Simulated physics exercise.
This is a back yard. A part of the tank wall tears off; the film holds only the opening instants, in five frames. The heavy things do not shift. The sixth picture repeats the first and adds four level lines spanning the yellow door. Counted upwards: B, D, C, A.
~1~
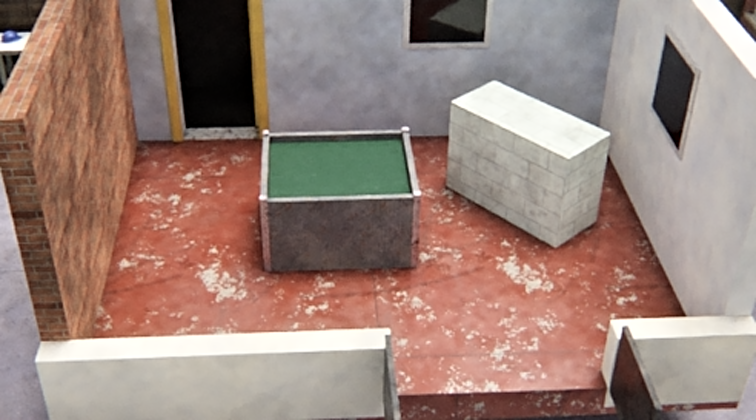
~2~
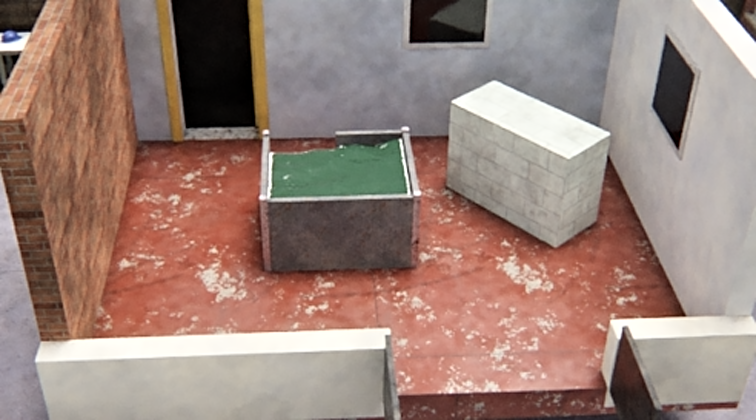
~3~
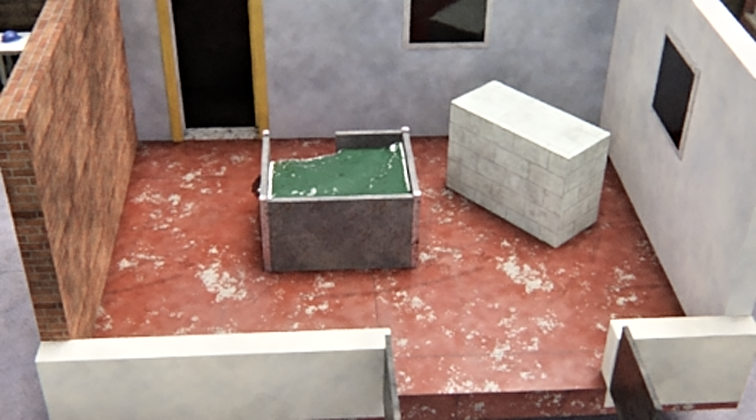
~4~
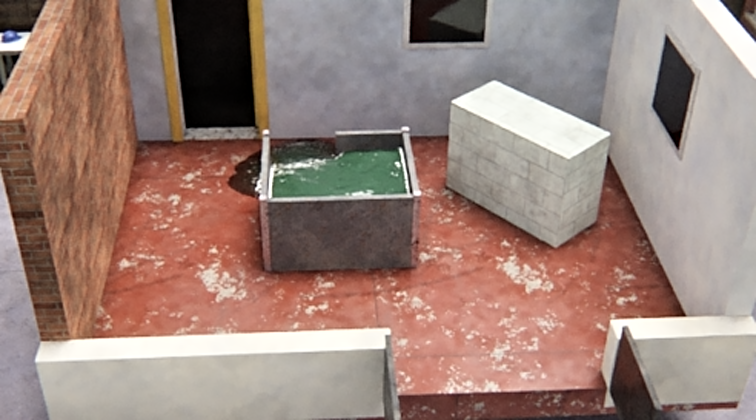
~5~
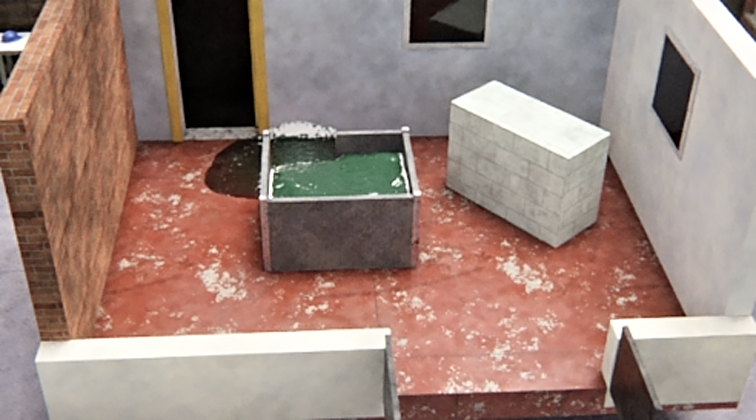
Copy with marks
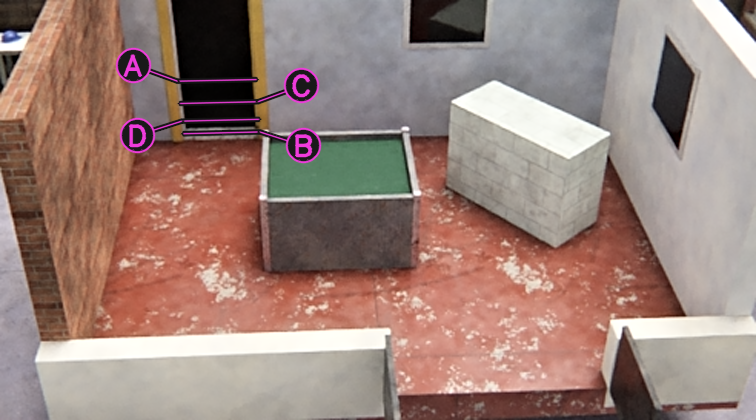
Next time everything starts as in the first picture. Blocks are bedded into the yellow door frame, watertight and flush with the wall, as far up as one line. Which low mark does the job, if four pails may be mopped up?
D will do.
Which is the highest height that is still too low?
That would be B.
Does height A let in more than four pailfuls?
No, not at all.
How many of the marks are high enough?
Three of the four.
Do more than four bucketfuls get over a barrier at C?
No, that is safe.
In magenta, A at (217, 80); B at (221, 132); C at (219, 102); D at (220, 120); from the bottom up B, D, C, A.
Choosing A, nothing gets over.
Choosing B, about 12 bucketfuls get in.
Choosing C, nothing gets over.
Choosing D, a splash gets over, under a bucket.
